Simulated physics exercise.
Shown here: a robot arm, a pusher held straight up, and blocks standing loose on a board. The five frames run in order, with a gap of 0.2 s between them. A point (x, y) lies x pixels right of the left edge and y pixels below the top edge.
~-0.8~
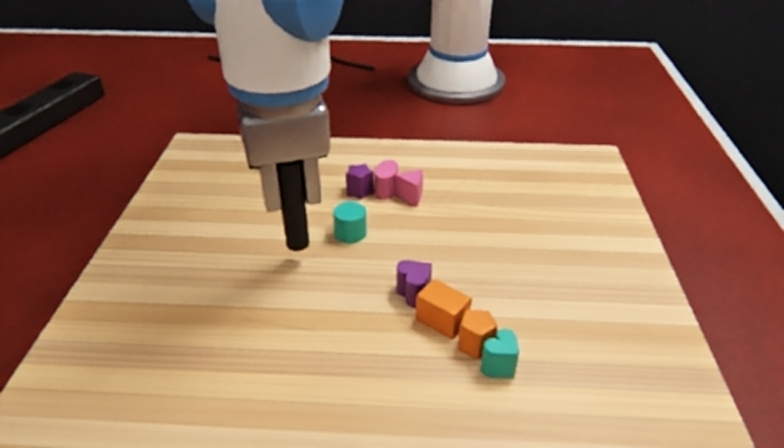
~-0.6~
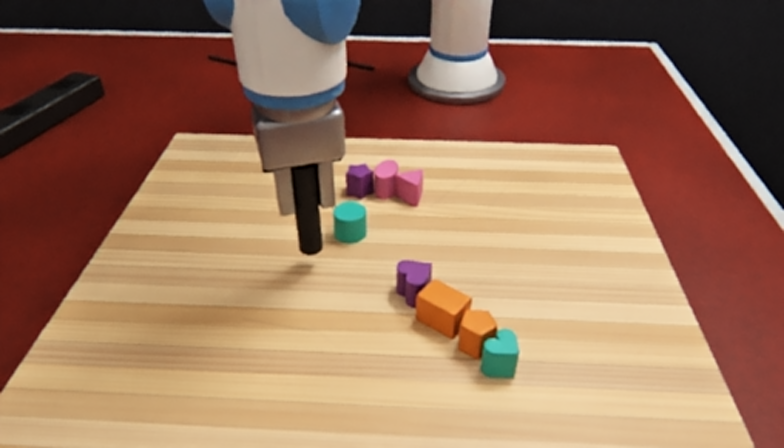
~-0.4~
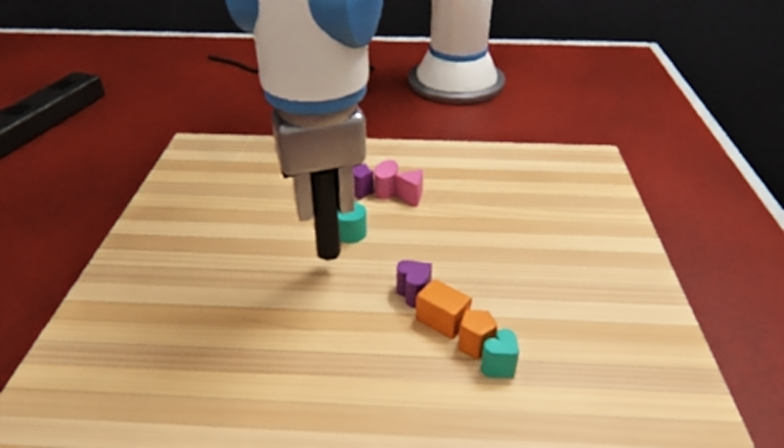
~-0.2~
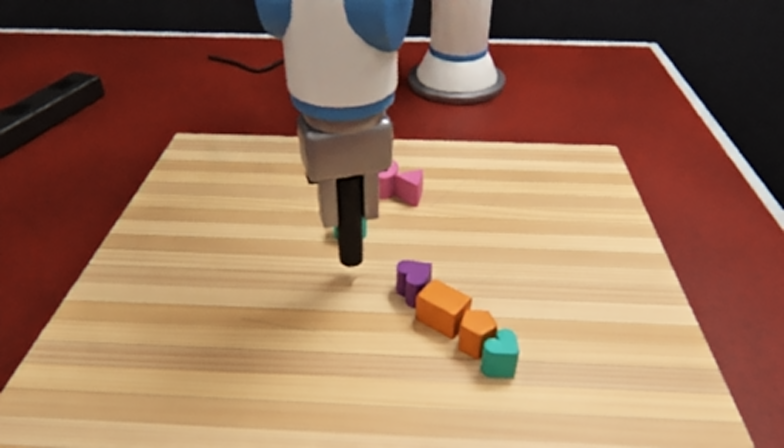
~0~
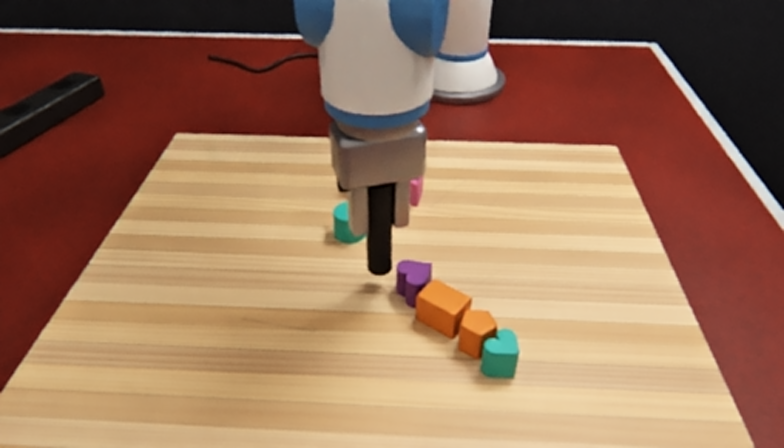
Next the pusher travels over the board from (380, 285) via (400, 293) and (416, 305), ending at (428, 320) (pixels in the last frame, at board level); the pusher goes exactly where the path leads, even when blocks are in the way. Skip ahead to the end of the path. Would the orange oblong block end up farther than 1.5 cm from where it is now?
My answer is yes.
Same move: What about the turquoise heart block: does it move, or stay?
Somewhere new.
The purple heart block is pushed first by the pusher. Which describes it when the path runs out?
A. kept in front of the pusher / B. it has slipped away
The one that fits is B, it has slipped away.
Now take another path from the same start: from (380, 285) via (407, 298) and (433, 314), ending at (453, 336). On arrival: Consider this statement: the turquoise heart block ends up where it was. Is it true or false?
The claim does not hold.
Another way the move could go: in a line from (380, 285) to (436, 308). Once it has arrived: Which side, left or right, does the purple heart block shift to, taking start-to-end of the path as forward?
Measured against the direction from start to end, the purple heart block shifts toward the left-hand side.
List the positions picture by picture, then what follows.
The first picture shows pusher's lower end (298, 245); purple heart block (415, 270); orange oblong block (444, 296); orange pentagonal block (479, 320); turquoise heart block (504, 342).
The second picture shows pusher (311, 248); blocks still.
The third picture shows pusher (329, 254); blocks still.
The fourth picture shows pusher (351, 260); blocks still.
The fifth picture shows pusher (380, 268); purple heart block (415, 270); orange oblong block (444, 296); orange pentagonal block (479, 320); turquoise heart block (504, 342).
The first path, step by step. Halfway along, pusher (409, 281); purple heart block (434, 270), turned 15° clockwise; orange oblong block (451, 298).
At the end, pusher (429, 303); purple heart block (438, 270); orange oblong block (469, 305); orange pentagonal block (498, 330); turquoise heart block (516, 352), turned 15° clockwise.
